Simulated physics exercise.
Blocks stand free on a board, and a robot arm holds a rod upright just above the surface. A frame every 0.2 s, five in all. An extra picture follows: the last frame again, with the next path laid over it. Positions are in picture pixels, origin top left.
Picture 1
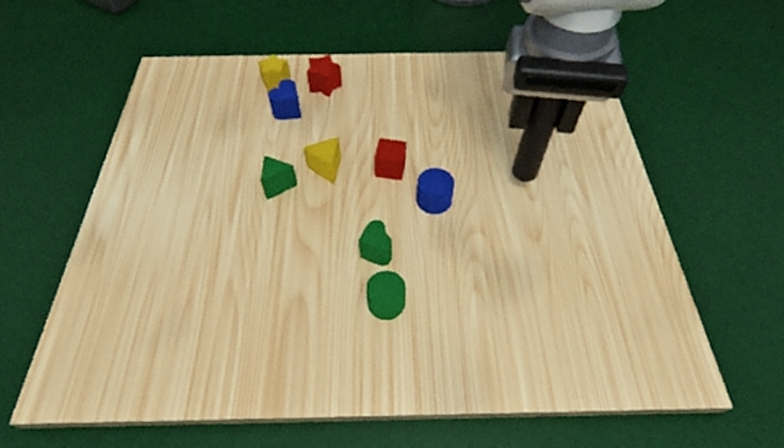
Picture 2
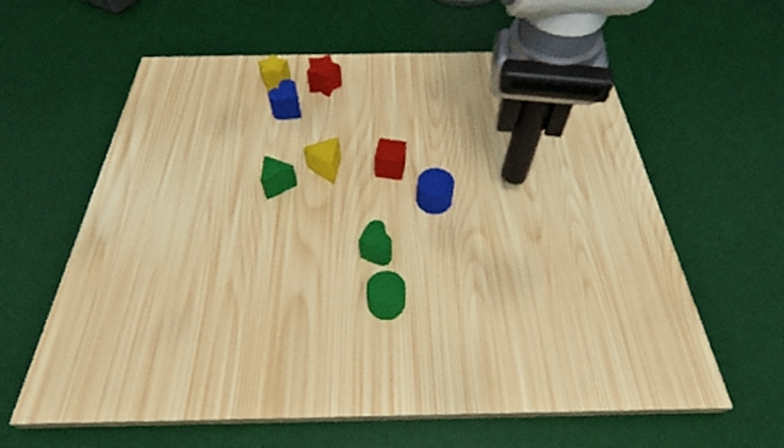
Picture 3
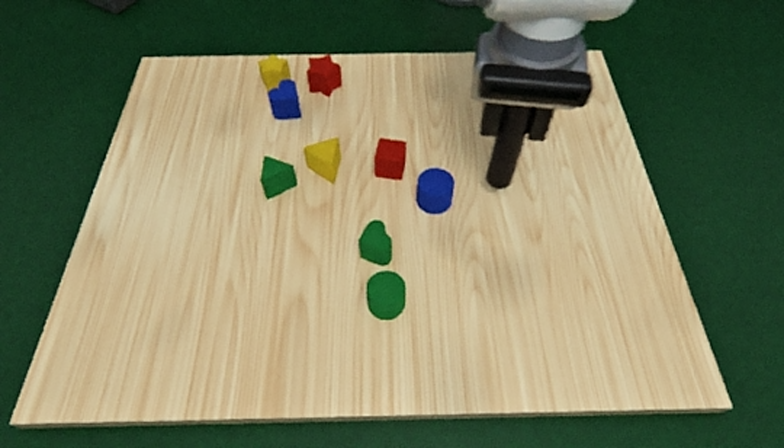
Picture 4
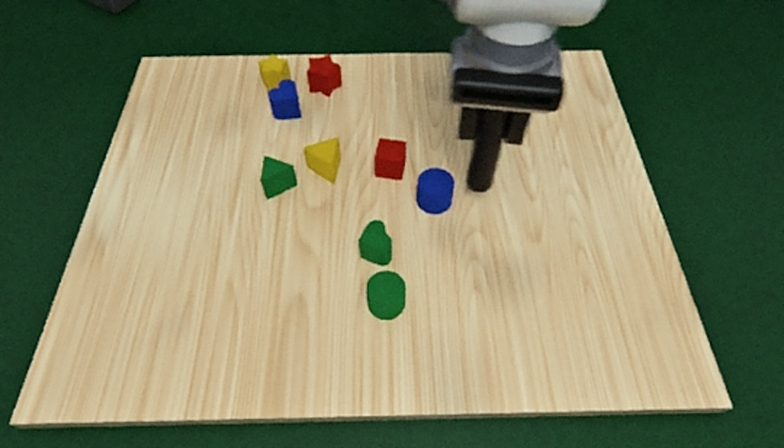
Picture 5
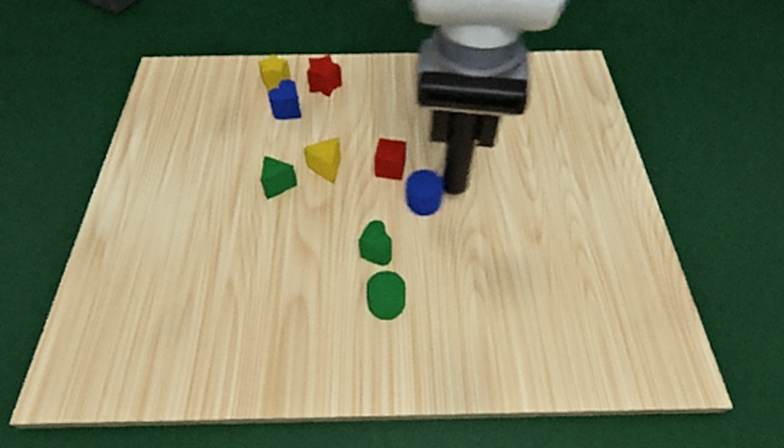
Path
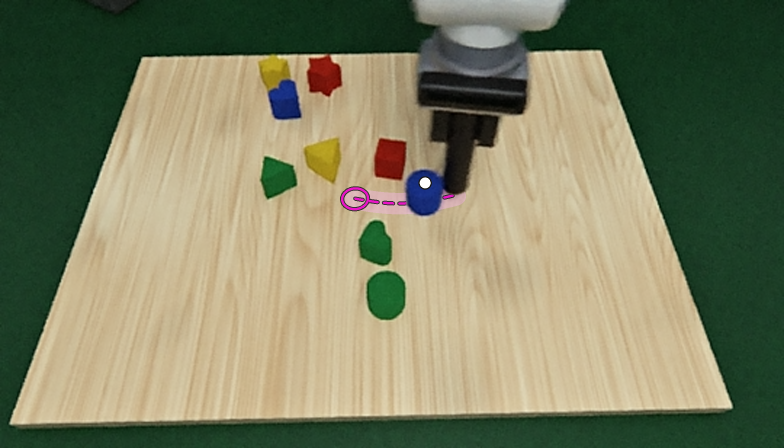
In the video, a robot arm holding a dark upright rod moves left across a wooden board scattered with colored blocks, then nudges the blue round block slightly left while the other blocks stay still.
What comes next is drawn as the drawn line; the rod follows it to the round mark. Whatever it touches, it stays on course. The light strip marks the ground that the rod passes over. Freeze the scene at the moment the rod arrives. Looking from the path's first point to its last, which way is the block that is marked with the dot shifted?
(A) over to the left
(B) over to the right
Letter A.
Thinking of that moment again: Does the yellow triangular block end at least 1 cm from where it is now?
In short: No.
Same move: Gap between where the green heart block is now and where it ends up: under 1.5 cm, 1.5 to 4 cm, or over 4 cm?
It will move less than 1.5 cm.
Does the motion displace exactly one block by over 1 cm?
I believe so.
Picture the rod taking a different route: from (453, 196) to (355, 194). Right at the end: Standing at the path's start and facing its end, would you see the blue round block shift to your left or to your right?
My answer: Left.
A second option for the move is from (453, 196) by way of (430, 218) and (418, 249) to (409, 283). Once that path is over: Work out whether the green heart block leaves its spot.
That block stays.
Drawn move, from (453, 196) through (421, 202) and (388, 203) to (355, 199); the dot is on the blue round block.
What follows on the original path. One third of the way, rod (422, 191); blue round block (391, 190).
Two thirds of the way, rod (387, 193); blue round block (357, 195).
At the end, rod (354, 188); yellow triangular block still; green heart block still; red square piece still; blue round block (331, 200).
